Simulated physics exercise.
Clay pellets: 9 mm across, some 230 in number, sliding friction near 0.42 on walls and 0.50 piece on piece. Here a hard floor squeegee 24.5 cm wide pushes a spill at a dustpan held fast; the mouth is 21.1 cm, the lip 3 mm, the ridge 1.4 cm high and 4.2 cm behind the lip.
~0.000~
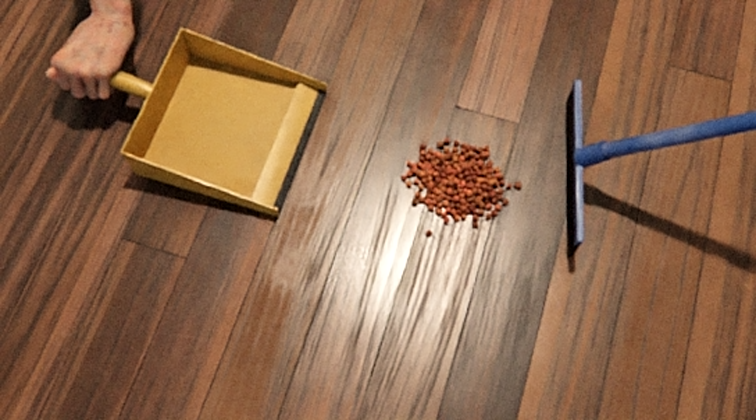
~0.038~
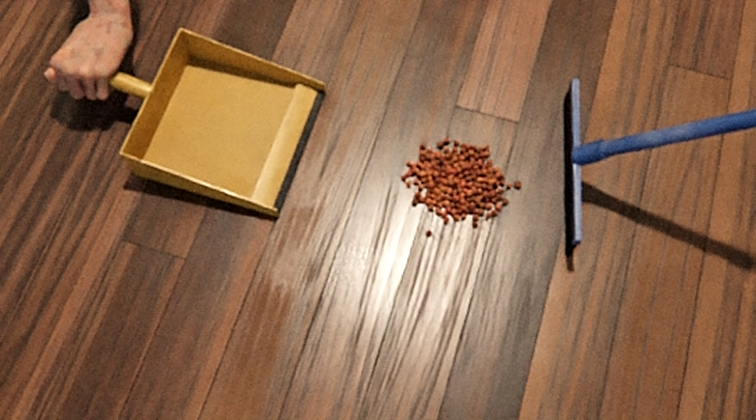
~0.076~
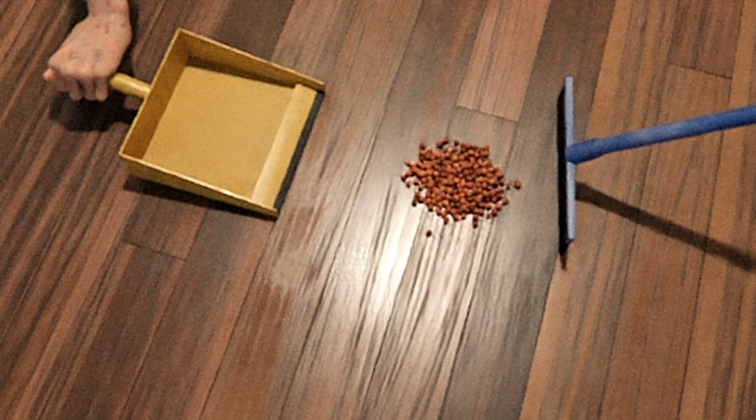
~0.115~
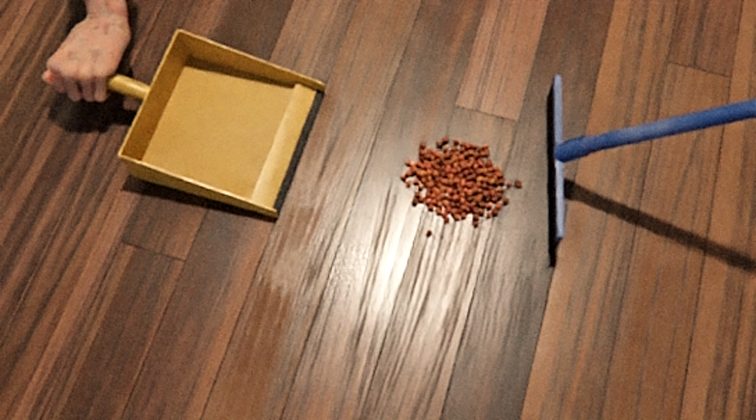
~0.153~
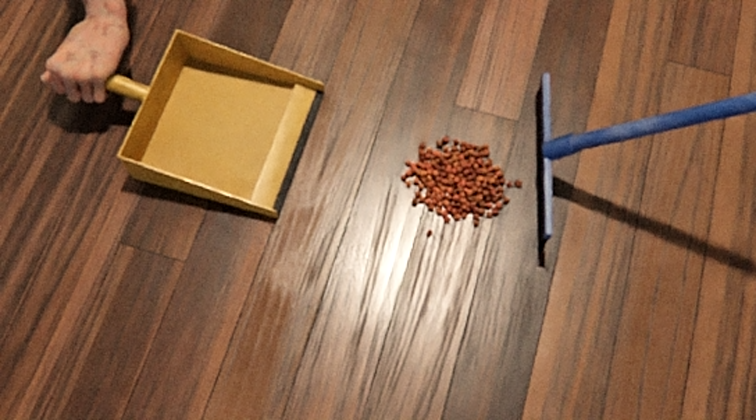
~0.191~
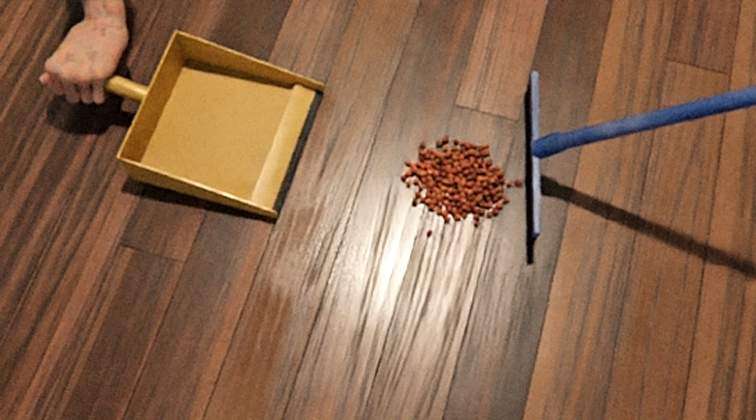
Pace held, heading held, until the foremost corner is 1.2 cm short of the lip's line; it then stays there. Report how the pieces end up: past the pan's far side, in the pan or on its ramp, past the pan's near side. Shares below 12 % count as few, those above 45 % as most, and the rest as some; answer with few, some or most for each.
Final split: Far side: Few; pan: Some; near side: Few.
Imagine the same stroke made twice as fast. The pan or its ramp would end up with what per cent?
I'd guess it lands at about 25 per cent.
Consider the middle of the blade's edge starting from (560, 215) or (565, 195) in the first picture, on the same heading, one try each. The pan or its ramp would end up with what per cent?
Close to 35 in a hundred, then close to 25 in a hundred.
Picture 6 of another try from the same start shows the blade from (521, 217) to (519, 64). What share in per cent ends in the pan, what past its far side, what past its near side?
You'd see pan at 5, far at 10 and near at 0.
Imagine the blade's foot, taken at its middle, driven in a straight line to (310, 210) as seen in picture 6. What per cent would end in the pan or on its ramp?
I'd expect around 25 per cent.
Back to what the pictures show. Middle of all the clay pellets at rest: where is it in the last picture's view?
At about (307, 166).
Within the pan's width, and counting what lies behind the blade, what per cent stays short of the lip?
Some 75 per cent of them end up there.
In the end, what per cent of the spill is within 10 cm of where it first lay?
0 percent, roughly.
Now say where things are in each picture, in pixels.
In the first picture, blade from (578, 242) to (576, 87), moved 0.0 cm, 0 of the pieces shifted so far; middle of the pieces at (461, 181); pan at (221, 129).
In the second picture, blade from (577, 240) to (574, 85), moved 0.3 cm, 0 of the pieces shifted so far; middle of the pieces at (461, 181).
In the third picture, blade from (570, 239) to (567, 84), moved 1.2 cm, 0 of the pieces shifted so far; middle of the pieces at (461, 180).
In the fourth picture, blade from (559, 237) to (556, 82), moved 2.7 cm, 0 of the pieces shifted so far; middle of the pieces at (461, 180).
In the fifth picture, blade from (547, 235) to (545, 80), moved 4.3 cm, 0 of the pieces shifted so far; middle of the pieces at (461, 180).
In the sixth picture, blade from (536, 233) to (533, 78), moved 5.9 cm, 0 of the pieces shifted so far; middle of the pieces at (461, 180); pan at (218, 131). The blade's pace is about 0.42 m/s, heading 9 degrees towards the viewer's side.
After 0.52 s, middle of the blade 18 cm from the lip; 0 % over the lip, far side 0 %, near side 0 %.
After 0.73 s, middle of the blade 9 cm from the lip; 0 % over the lip, far side 0 %, near side 5 %.
After 1.06 s, middle of the blade 4 cm from the lip; 15 % over the lip, far side 0 %, near side 10 %.
At rest (1.4 s), far side 0 %, pan 15 %, near side 10 %, in front of the lip or behind the blade 75 %.
